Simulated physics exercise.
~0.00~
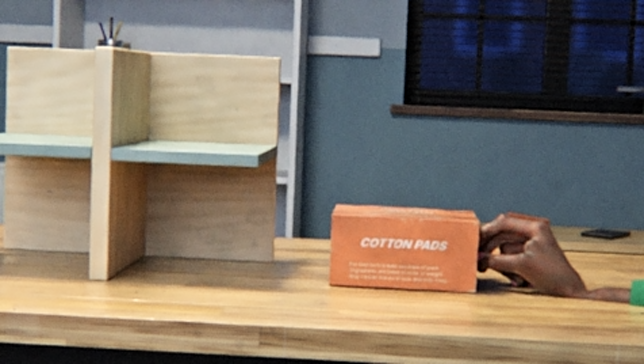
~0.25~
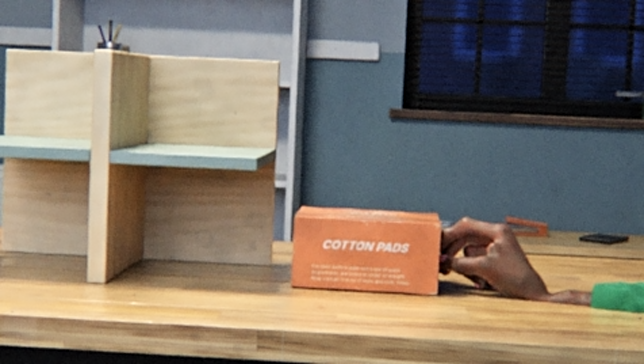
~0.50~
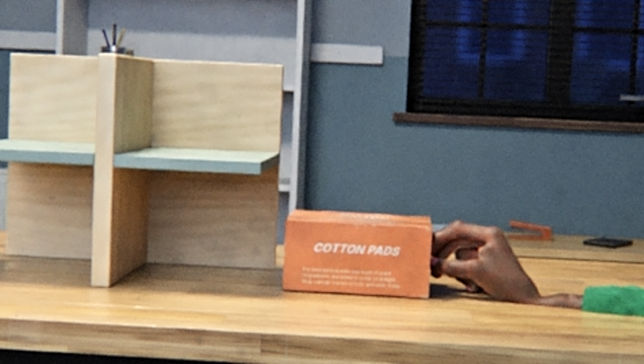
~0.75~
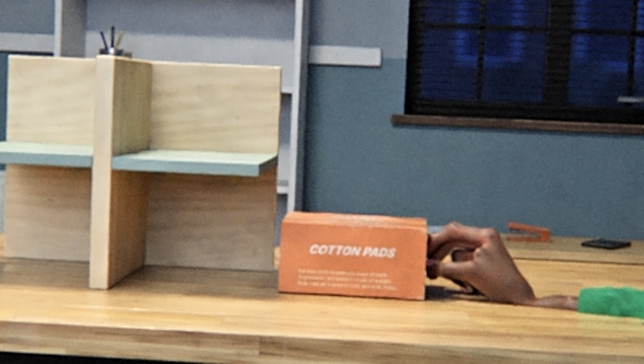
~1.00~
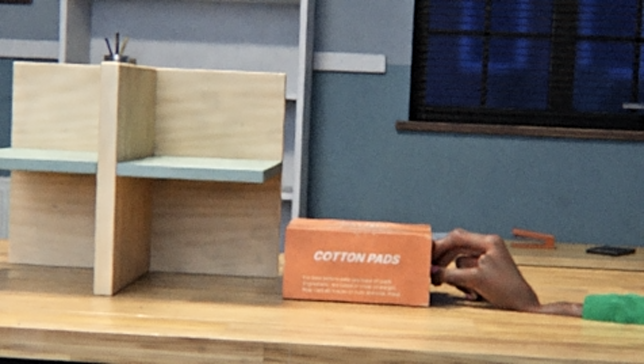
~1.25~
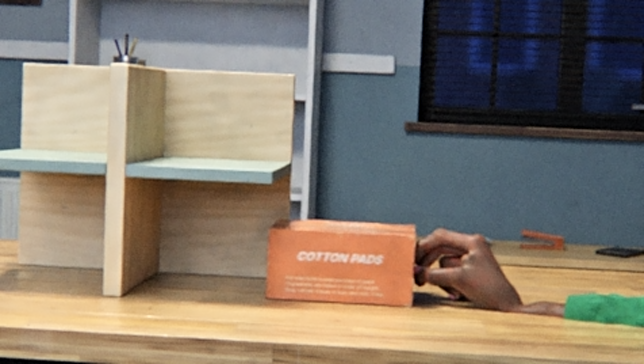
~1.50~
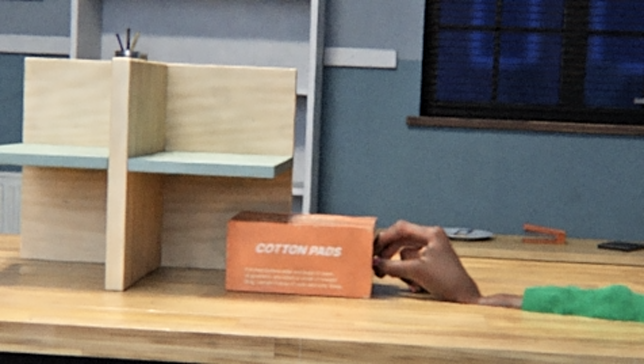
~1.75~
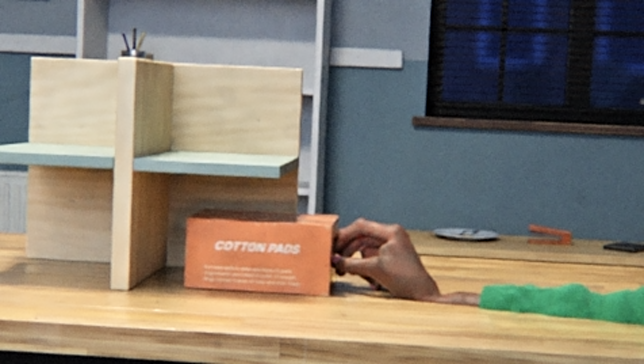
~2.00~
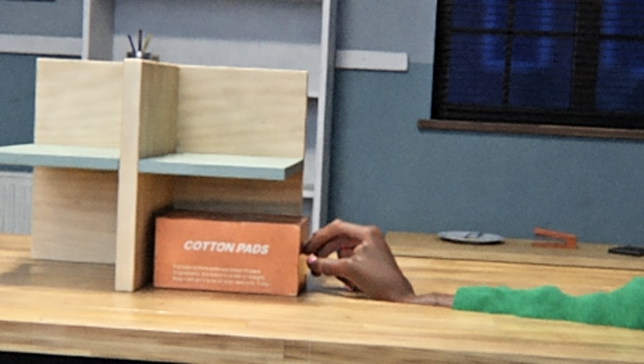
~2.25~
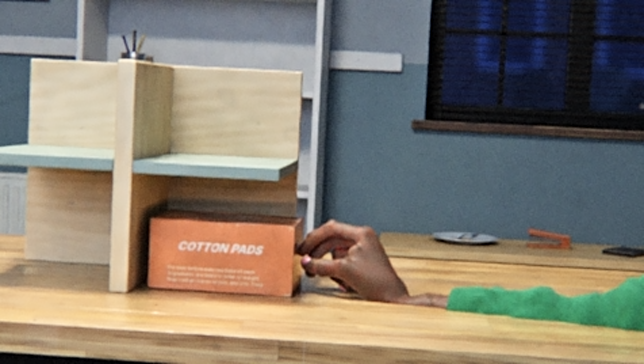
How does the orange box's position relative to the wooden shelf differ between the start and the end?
At the start the orange box sits out on the open tabletop to the right of the shelf. By the end it is farther left, tucked under the shelf's right ledge near the upright panel.
